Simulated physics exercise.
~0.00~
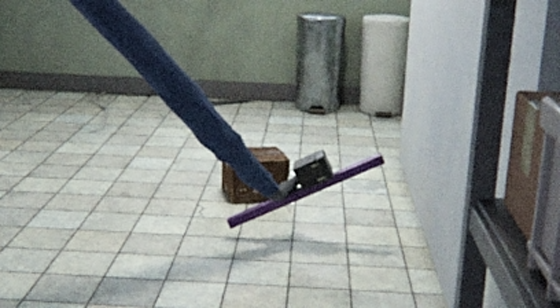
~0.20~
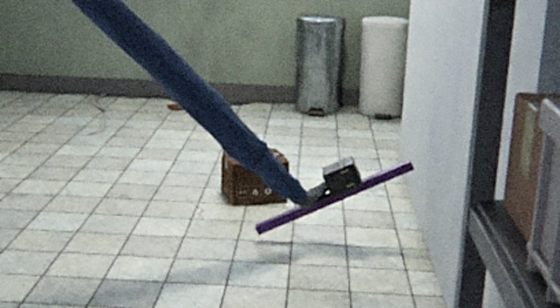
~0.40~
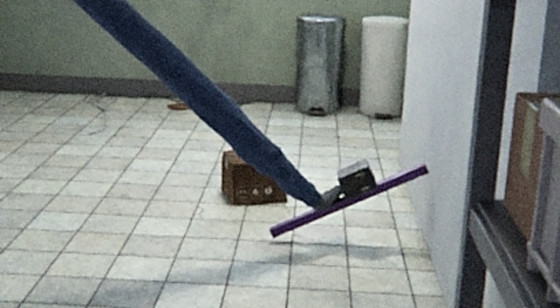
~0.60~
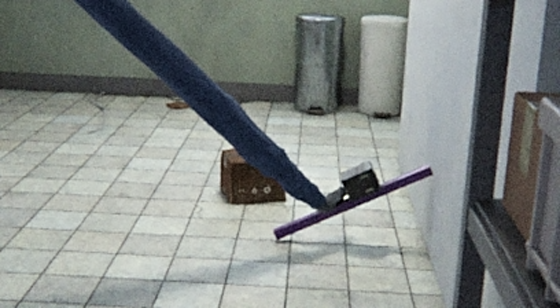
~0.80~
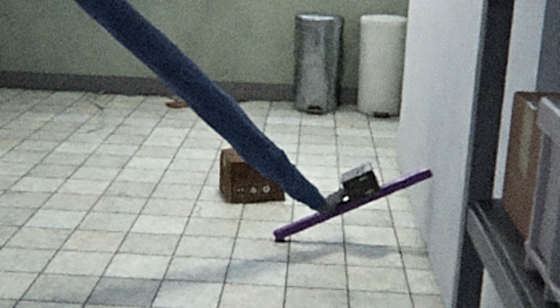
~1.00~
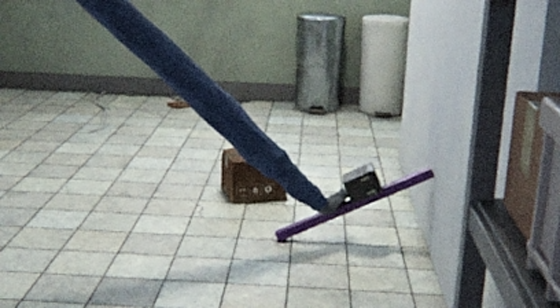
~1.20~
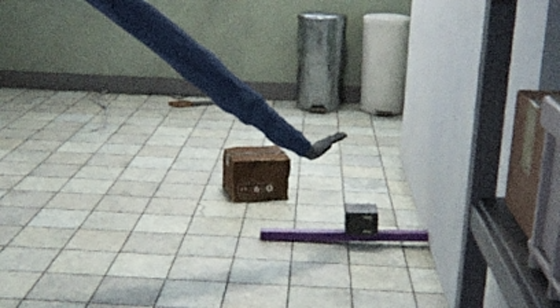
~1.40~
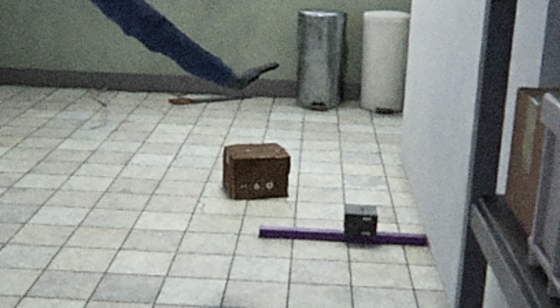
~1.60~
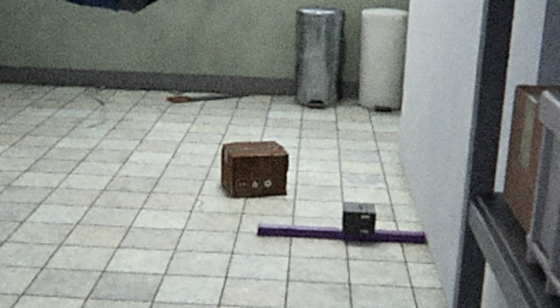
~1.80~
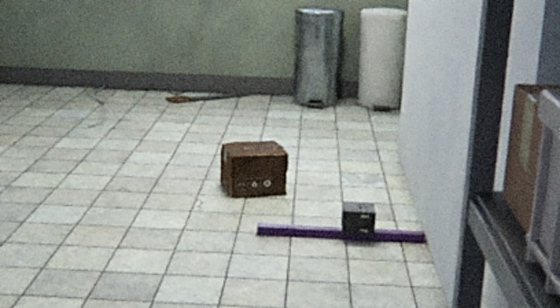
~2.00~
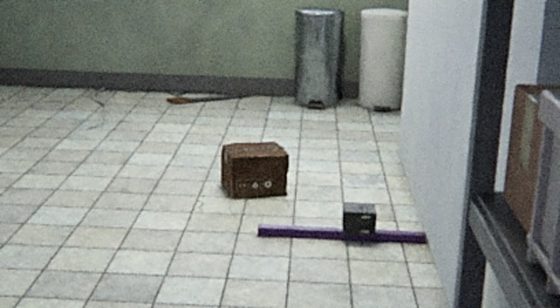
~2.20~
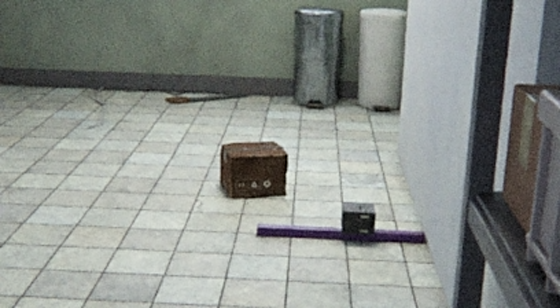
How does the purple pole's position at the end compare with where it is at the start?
At the start the purple pole is held at a slant above the floor. At the end it lies flat on the tiles, lower and a little farther right, close to the wall.
